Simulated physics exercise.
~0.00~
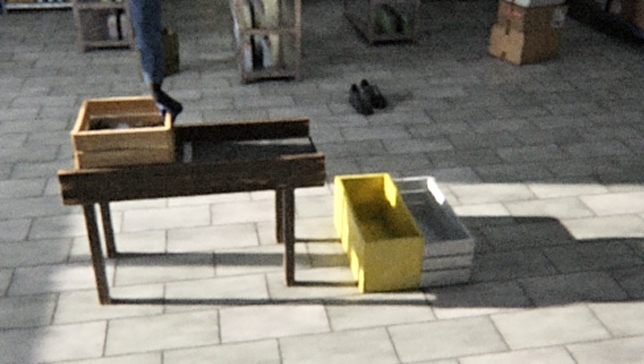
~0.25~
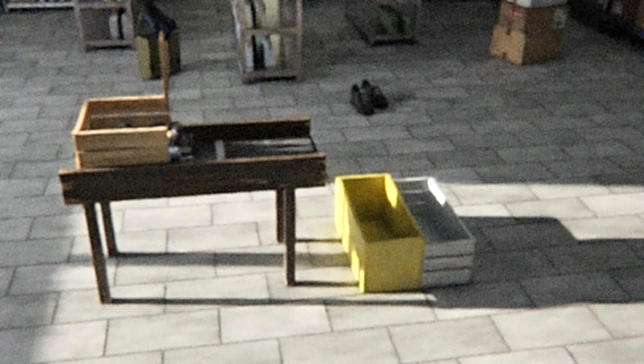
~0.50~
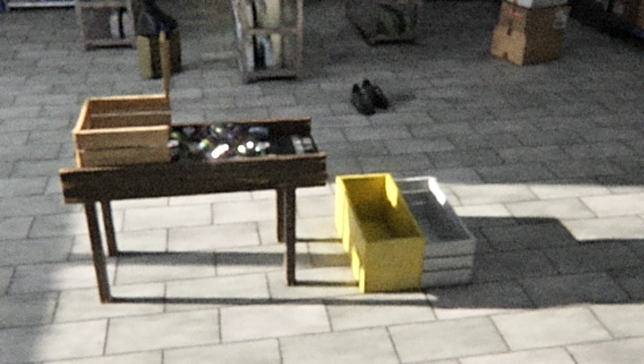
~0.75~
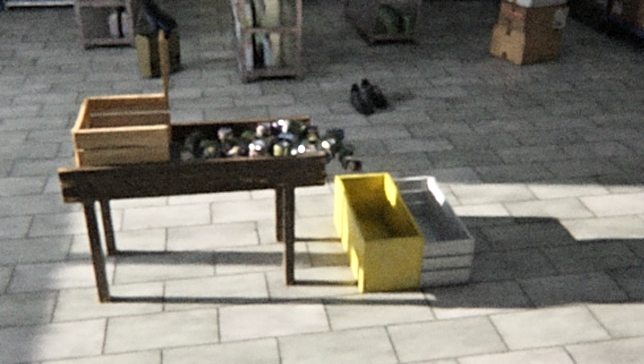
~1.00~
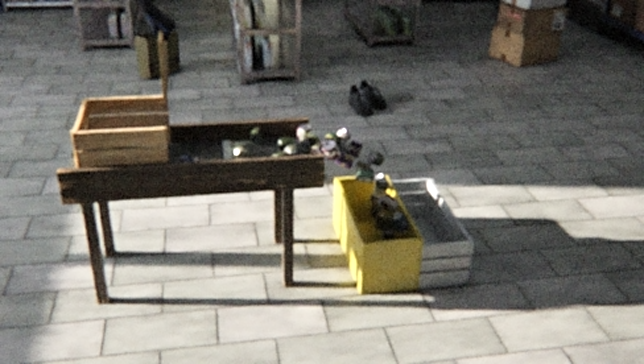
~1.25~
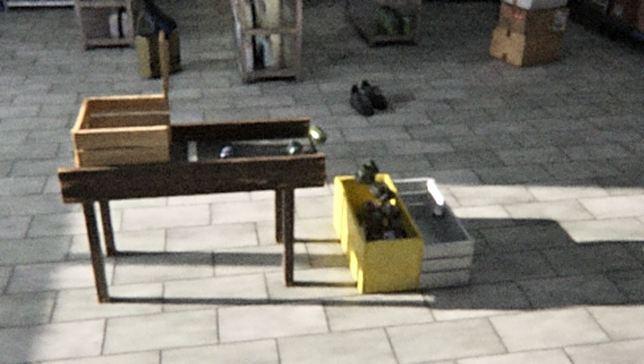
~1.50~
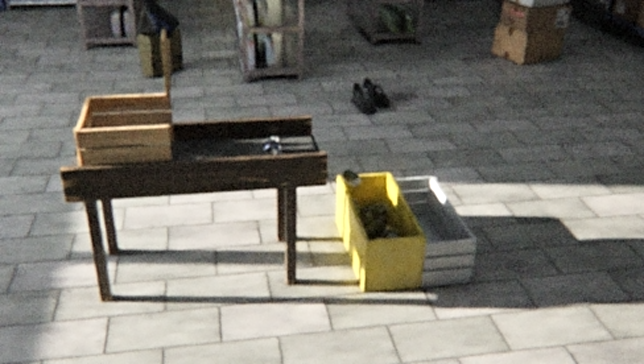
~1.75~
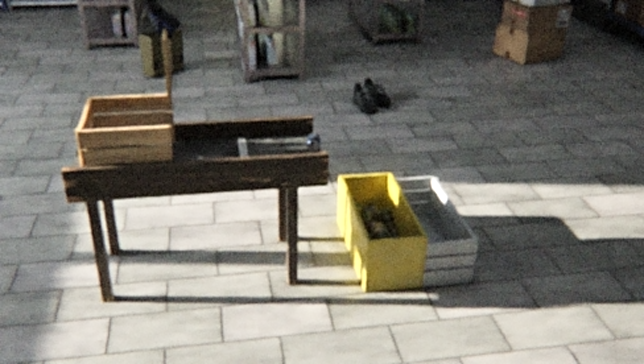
Small cans sit penned in a wooden crate at the left end of a dark, table-like conveyor, with a yellow tote and a white tub on the paved floor to the right. A hand pulls the gate upward, and the first cans tumble out onto the belt. They spread into a loose, glinting crowd that rides right and starts spilling off the end. The cans pour down into the yellow tote, piling up inside, while the belt gradually empties. The last stragglers follow, leaving the belt almost bare and a heap of cans resting in the yellow tote.
